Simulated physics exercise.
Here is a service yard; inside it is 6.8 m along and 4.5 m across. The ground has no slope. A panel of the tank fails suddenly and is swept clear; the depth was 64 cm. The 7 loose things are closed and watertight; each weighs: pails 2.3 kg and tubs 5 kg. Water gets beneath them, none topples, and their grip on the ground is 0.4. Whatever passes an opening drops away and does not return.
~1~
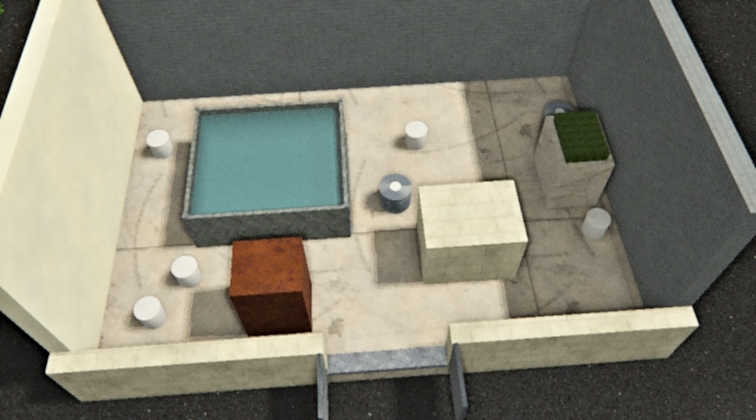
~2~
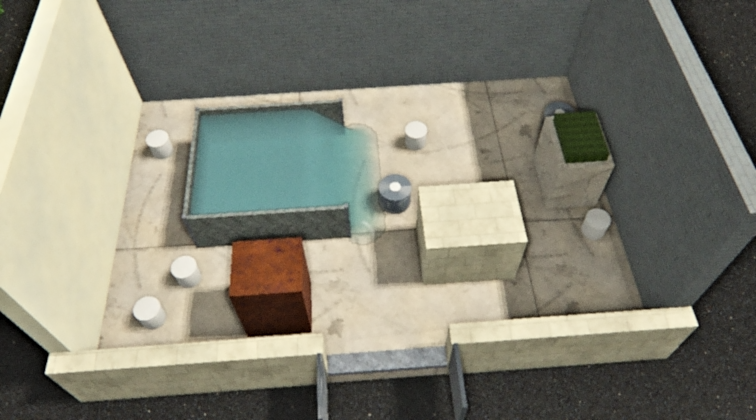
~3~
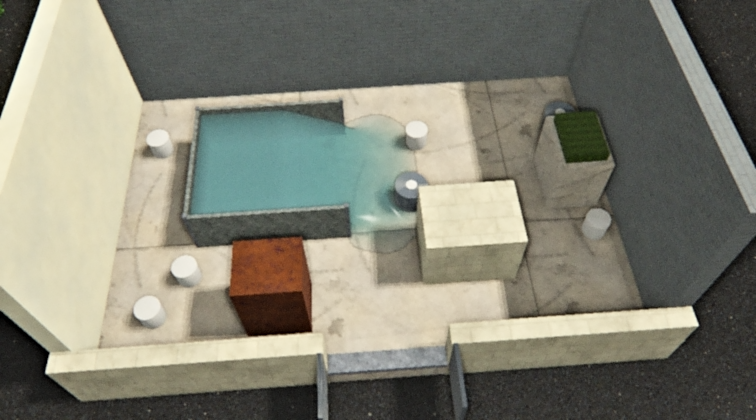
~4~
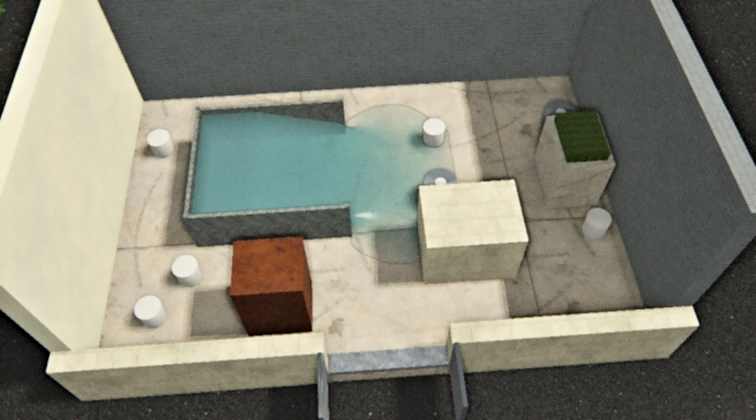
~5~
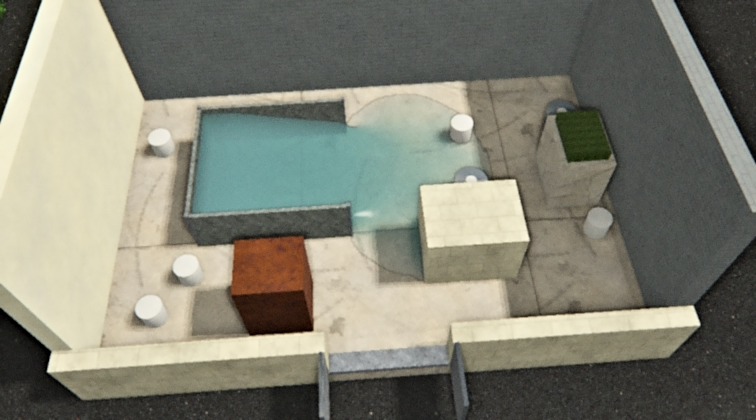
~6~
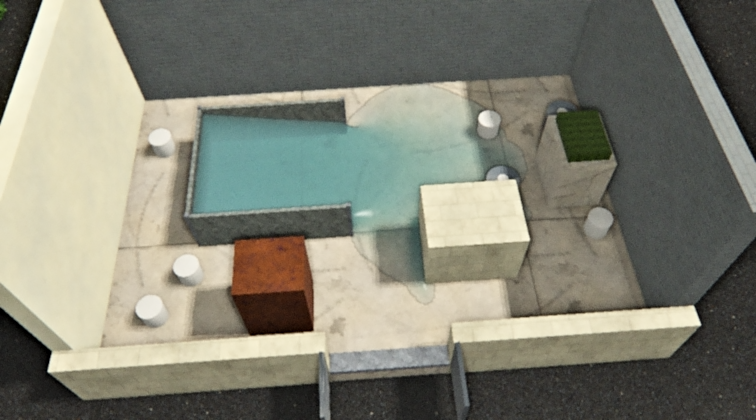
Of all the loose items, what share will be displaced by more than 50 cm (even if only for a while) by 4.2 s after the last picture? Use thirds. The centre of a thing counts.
Share: One to two thirds.
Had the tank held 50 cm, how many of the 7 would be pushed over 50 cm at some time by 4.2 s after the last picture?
In that case 4 of them.
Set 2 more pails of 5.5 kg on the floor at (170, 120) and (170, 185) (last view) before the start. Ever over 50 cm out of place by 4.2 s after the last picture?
In turn: Short of it, short of it.
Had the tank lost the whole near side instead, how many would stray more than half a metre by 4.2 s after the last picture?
Then 5.
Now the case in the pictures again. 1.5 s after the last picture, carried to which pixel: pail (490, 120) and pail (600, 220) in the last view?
Around (564, 48) and (629, 252).
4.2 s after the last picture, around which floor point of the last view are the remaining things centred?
Around (355, 221).
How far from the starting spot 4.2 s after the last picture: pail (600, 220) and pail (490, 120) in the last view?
In that order: 250 cm, 200 cm.
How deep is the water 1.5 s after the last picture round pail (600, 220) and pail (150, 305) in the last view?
About 10 and 0 cm.
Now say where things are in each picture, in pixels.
In the first frame, a tub at (395, 187), on the bottom; a pail at (416, 129) rests on the ground; 3.7 m2 under water; 0 of 7 have shifted.
In the second frame, a tub at (395, 187), on the bottom; a pail at (416, 130), on the bottom; water covers 4.7 m2; 0 of 7 have shifted.
In the third frame, a tub at (411, 185) rests on the ground, 22 cm from its start; a pail at (417, 129), on the bottom; water covers 5.8 m2; 1 of 7 have shifted.
In the fourth frame, a tub at (440, 182), on the bottom, 61 cm from its start; a pail at (434, 127), on the bottom, 26 cm from its start; 7.1 m2 under water; 2 of 7 have shifted.
In the fifth frame, a tub at (471, 181), on the bottom, 102 cm from its start; a pail at (462, 123) rests on the ground, 66 cm from its start; water covers 8.5 m2; 2 of 7 have shifted.
In the sixth frame, a tub at (503, 179), on the bottom, 145 cm from its start; a pail at (490, 119) rests on the ground, 108 cm from its start; 10.0 m2 under water; 2 of 7 have shifted.
Then, 0.4 s after the last picture 2 of 7 are over 50 cm from their spots; 1 afloat.
Then, 1.5 s after the last picture 4 of 7 are over 50 cm from their spots; 3 afloat.
Then, 2.8 s after the last picture 3 of 7 are over 50 cm from their spots; 3 afloat.
Then, 4.2 s after the last picture 3 of 7 are over 50 cm from their spots, and 4 have been at some point; 4 afloat.
